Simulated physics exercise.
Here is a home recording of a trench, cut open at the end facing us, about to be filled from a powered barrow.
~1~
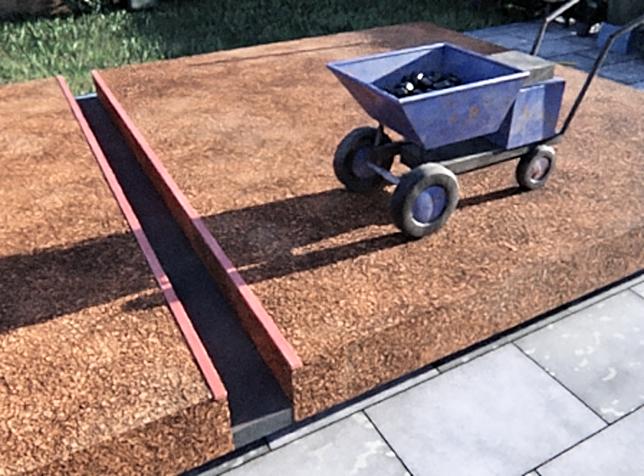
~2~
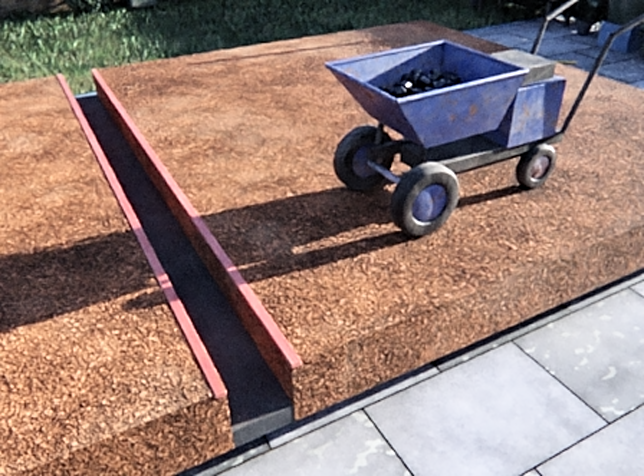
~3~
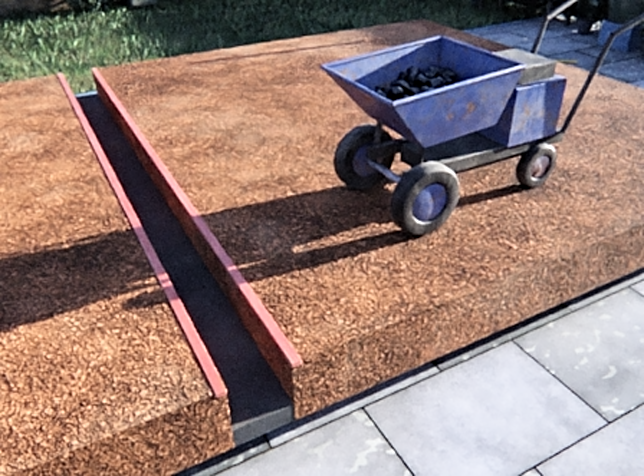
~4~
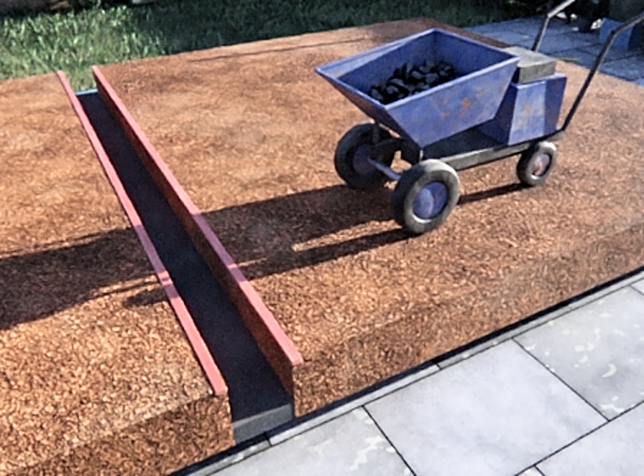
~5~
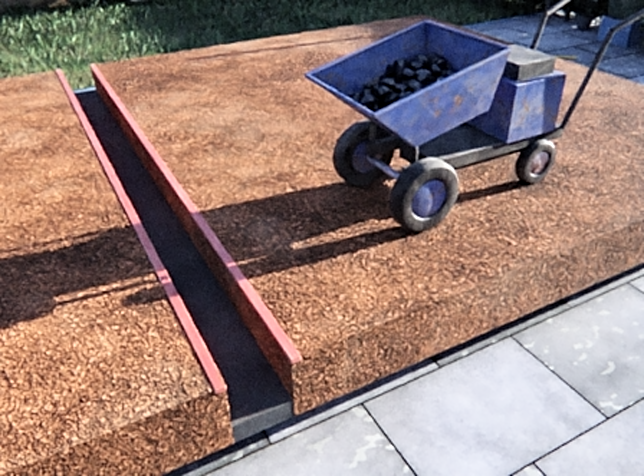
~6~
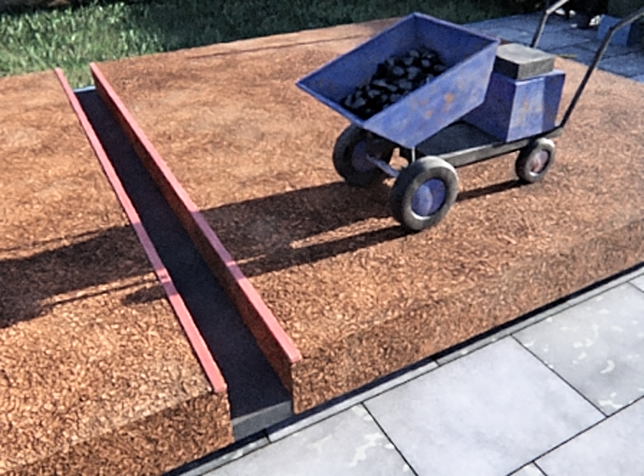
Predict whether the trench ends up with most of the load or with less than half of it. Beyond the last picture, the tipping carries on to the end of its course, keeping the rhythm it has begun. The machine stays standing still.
Most of the load will not go into the trench.
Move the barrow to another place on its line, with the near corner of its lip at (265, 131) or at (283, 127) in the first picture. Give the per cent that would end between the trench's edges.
In turn 10 and 60 in a hundred.
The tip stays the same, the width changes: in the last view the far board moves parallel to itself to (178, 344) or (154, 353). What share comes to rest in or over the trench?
First some 10, then 10 per cent.
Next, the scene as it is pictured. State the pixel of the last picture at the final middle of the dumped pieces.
Close to (256, 237) in the last picture.
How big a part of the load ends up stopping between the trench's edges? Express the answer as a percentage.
That part is close to 15 percent of the load.
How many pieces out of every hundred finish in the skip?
15 per cent or so.
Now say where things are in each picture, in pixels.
Lip of the skip at (398, 102), level; top of the load at (424, 94), lumps of coal; first edge of the trench at (266, 320); far edge at (196, 345), the trench under half as wide as the skip, and about as deep as wide, in the first frame.
Lip of the skip at (397, 102), level; top of the load at (424, 92), in the second frame.
Lip of the skip at (392, 105), tipped barely; top of the load at (421, 90), in the third frame.
Lip of the skip at (385, 109), tipped a little; top of the load at (425, 79), in the fourth frame.
Lip of the skip at (374, 116), tipped a little; top of the load at (434, 71), in the fifth frame.
Lip of the skip at (363, 126), tipped clearly; top of the load at (425, 66); first edge of the trench at (265, 313); far edge at (195, 338), in the sixth frame.
Soon, skip tipped steeply; all in the skip.
A while on, skip tipped right over; nearly all in the skip; a small part short of the trench.
Towards the end, skip tipped right over; about a quarter in the skip; about two thirds short of the trench; a small part in or heaped over the trench.
Finally, skip tipped right over; about a quarter in the skip; about two thirds short of the trench; a small part in or heaped over the trench; none beyond it.
